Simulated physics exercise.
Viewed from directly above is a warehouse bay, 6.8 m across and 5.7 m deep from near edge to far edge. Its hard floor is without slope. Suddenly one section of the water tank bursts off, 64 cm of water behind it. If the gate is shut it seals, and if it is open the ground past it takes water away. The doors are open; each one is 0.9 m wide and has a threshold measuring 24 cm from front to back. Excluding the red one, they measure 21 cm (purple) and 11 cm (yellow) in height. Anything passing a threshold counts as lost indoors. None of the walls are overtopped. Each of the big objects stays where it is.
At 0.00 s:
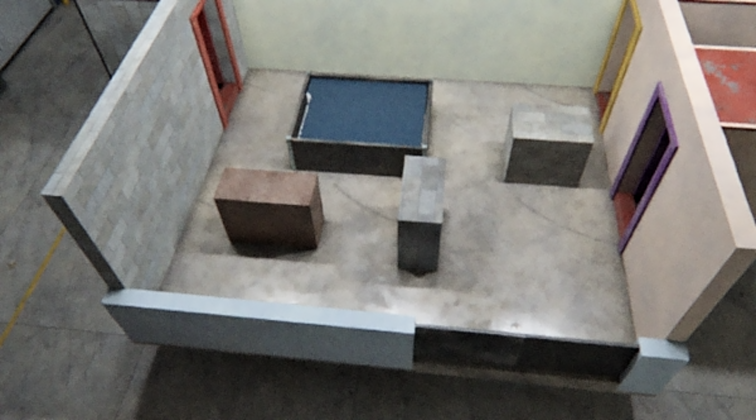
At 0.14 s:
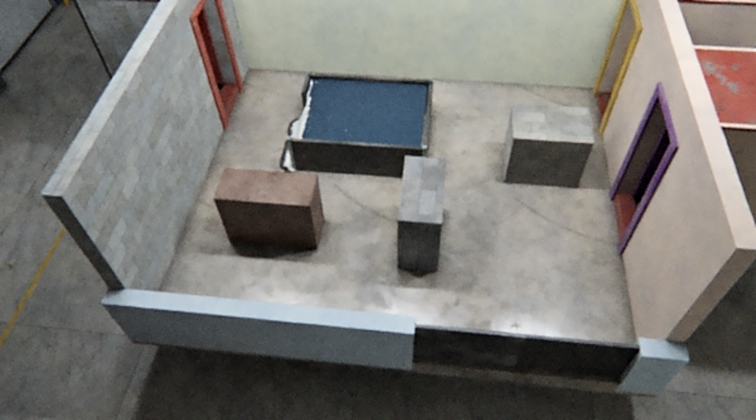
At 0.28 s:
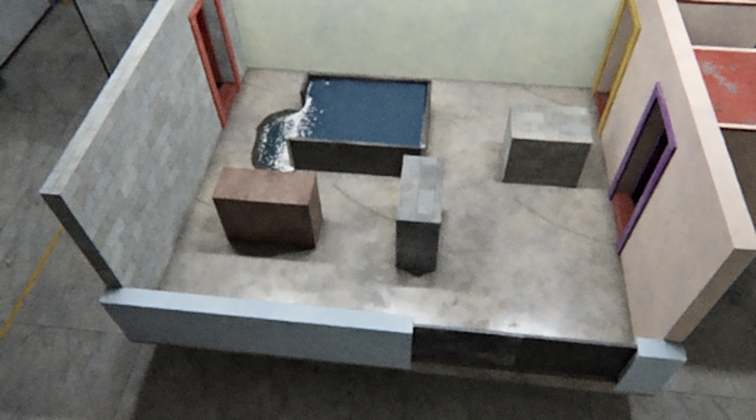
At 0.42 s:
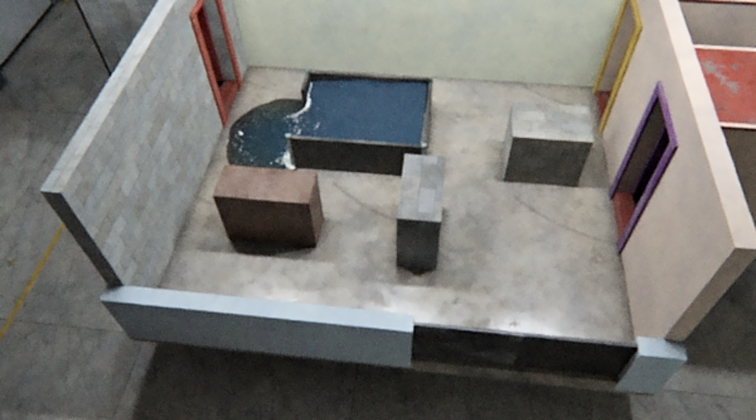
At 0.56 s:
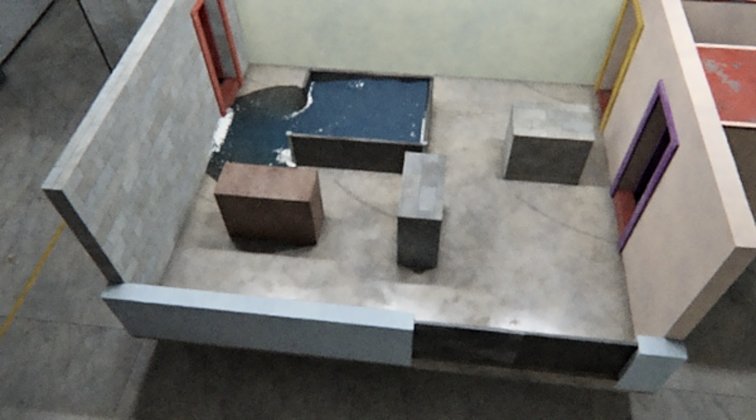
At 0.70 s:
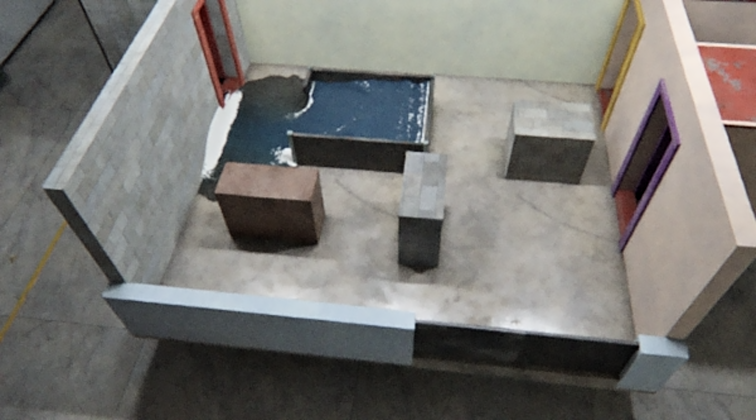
Dark blue water pouring from the left side of a rectangular tank, spreading across a grey floor and reaching the left wall.
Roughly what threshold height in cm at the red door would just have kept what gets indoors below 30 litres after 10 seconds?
A threshold of about 23 cm.
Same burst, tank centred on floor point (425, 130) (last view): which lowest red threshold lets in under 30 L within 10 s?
It should be around 22 cm high.
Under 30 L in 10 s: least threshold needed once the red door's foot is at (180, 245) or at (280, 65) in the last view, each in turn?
8.0 and 22 cm.
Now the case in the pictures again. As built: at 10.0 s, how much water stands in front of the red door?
It stands about 6.5 centimetres deep.
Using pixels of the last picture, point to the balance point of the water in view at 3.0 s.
(299, 154) or so.
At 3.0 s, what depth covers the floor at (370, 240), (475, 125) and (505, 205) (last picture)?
Roughly 0, 0 and 0 cm, in turn.
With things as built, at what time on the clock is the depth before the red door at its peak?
Roughly at 1.8 s.
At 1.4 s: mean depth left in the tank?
Some 40 cm.
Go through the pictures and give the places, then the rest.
The water tank at (363, 112) is whole and still, 64 cm deep; the red door at (221, 64) is dry, in the first frame.
The front is at (285, 160), 0.2 m from the gap at (302, 137); 0.2 m2 of floor is wet, 64 cm left at the back, in the second frame.
The front is at (261, 133), 0.8 m from the gap at (300, 136); 1.0 m2 of floor is wet, 64 cm left at the back, in the third frame.
Water pours out at (301, 135) and has run 1.3 m, to (234, 137); about 8 cm deep outside, 64 cm at the back, in the fourth frame.
Water pours out at (302, 133) and has run 1.5 m, to (234, 104); about 7 cm deep outside, 62 cm at the back, in the fifth frame.
The front is at (242, 85), 1.7 m from the gap at (303, 133); 3.6 m2 of floor is wet, 54 cm left at the back; water is at the red door at (222, 59), in the sixth frame.
After 1.4 s water covers 15 % of the floor, deepest (42 cm) near (231, 136); 27 cm at the red door, 5 litres in over its 23 cm threshold.
After 3.0 s water covers 35 % of the floor, deepest (36 cm) near (149, 313); 20 cm at the red door, 25 litres in over its 23 cm threshold.
After 10.0 s water covers 95 % of the floor, deepest (11 cm) near (548, 355); 6 cm at the red door, 26 litres in over its 23 cm threshold.
At the red door as built, the water arrived by 0.7 s and peaked near 29 cm at 1.8 s.
Run again over the same 10 s with other heights there, 44 litres in over 20.5 cm, 10 litres over 27.5 cm. The limit of 30 litres is kept from about 23 cm up.
